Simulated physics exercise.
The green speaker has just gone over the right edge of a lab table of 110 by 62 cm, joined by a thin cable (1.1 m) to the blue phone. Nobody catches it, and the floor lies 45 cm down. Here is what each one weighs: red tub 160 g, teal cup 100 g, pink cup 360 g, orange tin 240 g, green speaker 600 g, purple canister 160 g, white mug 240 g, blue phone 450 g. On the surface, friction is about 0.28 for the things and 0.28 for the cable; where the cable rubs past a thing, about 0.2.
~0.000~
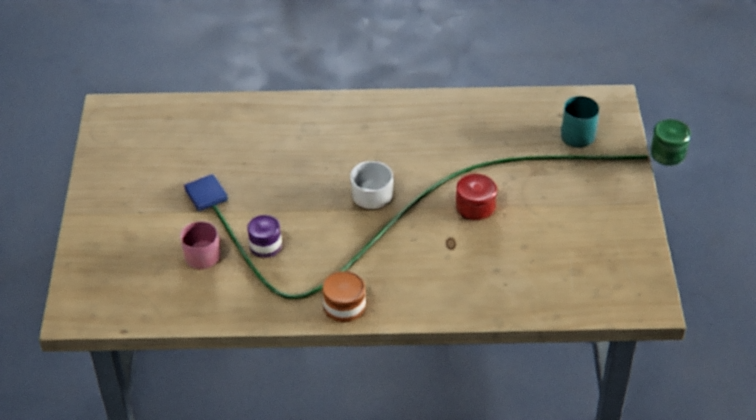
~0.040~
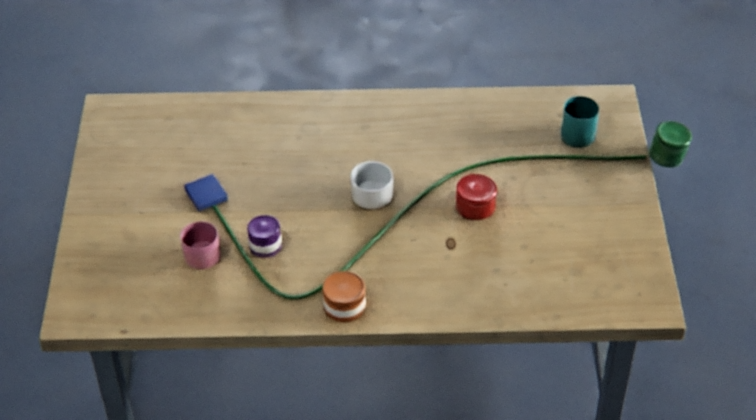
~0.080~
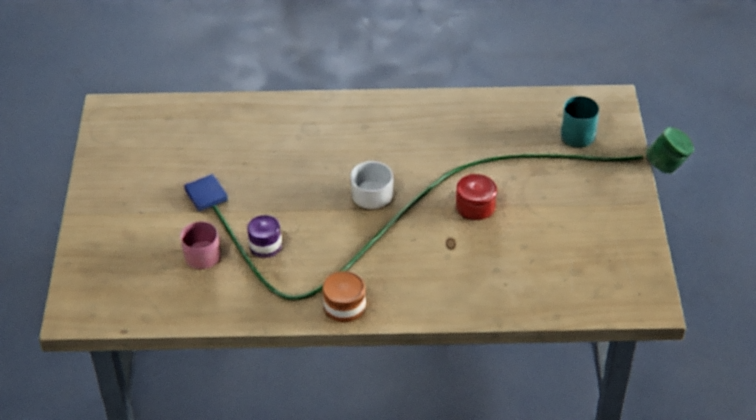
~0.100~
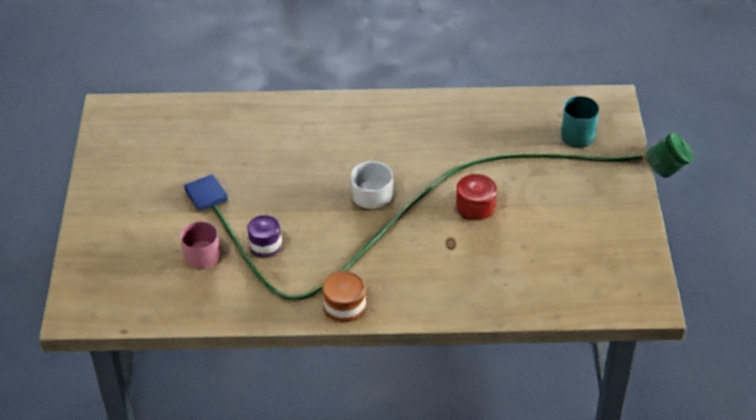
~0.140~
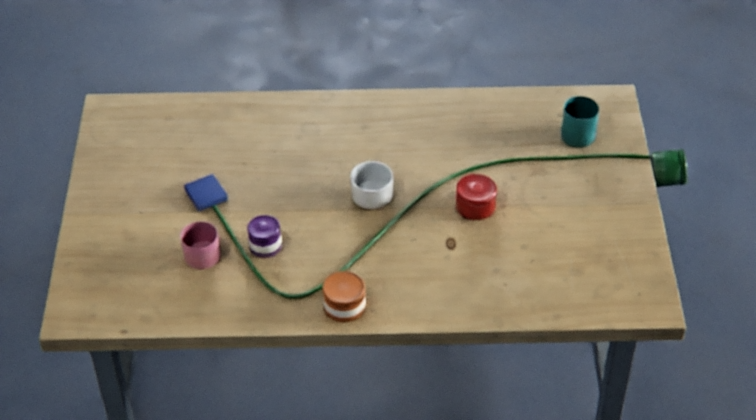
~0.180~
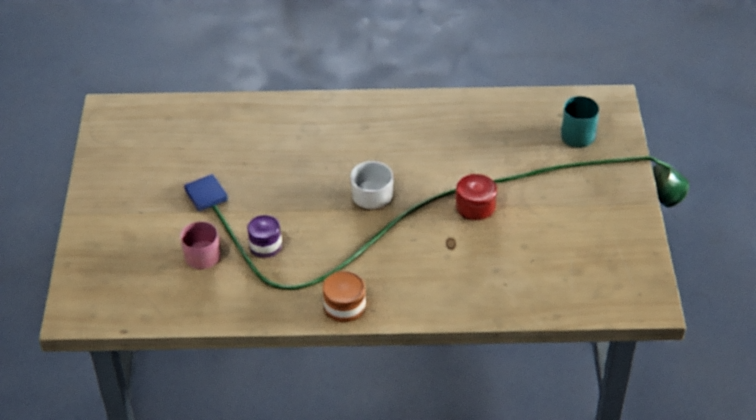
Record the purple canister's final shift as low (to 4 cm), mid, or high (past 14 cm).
Recorded: High.
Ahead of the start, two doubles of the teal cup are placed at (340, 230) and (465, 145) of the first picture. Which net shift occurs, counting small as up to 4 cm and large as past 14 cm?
The first would move a long way, and the second would move just a bit.
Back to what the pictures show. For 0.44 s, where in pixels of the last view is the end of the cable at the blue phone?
It's at around pixel (284, 197).
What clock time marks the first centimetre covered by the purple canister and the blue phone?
The purple canister at 0.26 seconds and the blue phone at 0.32 seconds.
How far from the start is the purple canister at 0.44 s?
The purple canister is around 25 cm from where it began.
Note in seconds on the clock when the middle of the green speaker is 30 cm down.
That comes at 0.32 seconds.
By 0.4 s, the cable's tail end at (284, 197); purple canister 27 cm off its start, blue phone 12 cm off its start, green speaker over the edge.
By 0.7 s, the cable's tail end at (374, 209); purple canister 51 cm off its start, blue phone 34 cm off its start, white mug 4 cm off its start.
By 0.9 s, the cable's tail end at (407, 216); purple canister over the edge, blue phone 41 cm off its start at (425, 217), green speaker over the edge.
By 1.2 s, the cable's tail end at (407, 216); purple canister over the edge, blue phone 41 cm off its start, green speaker over the edge.
By 2.4 s, the cable's tail end at (407, 216); purple canister over the edge, blue phone 41 cm off its start at (425, 217), green speaker over the edge, white mug 4 cm off its start at (374, 160).
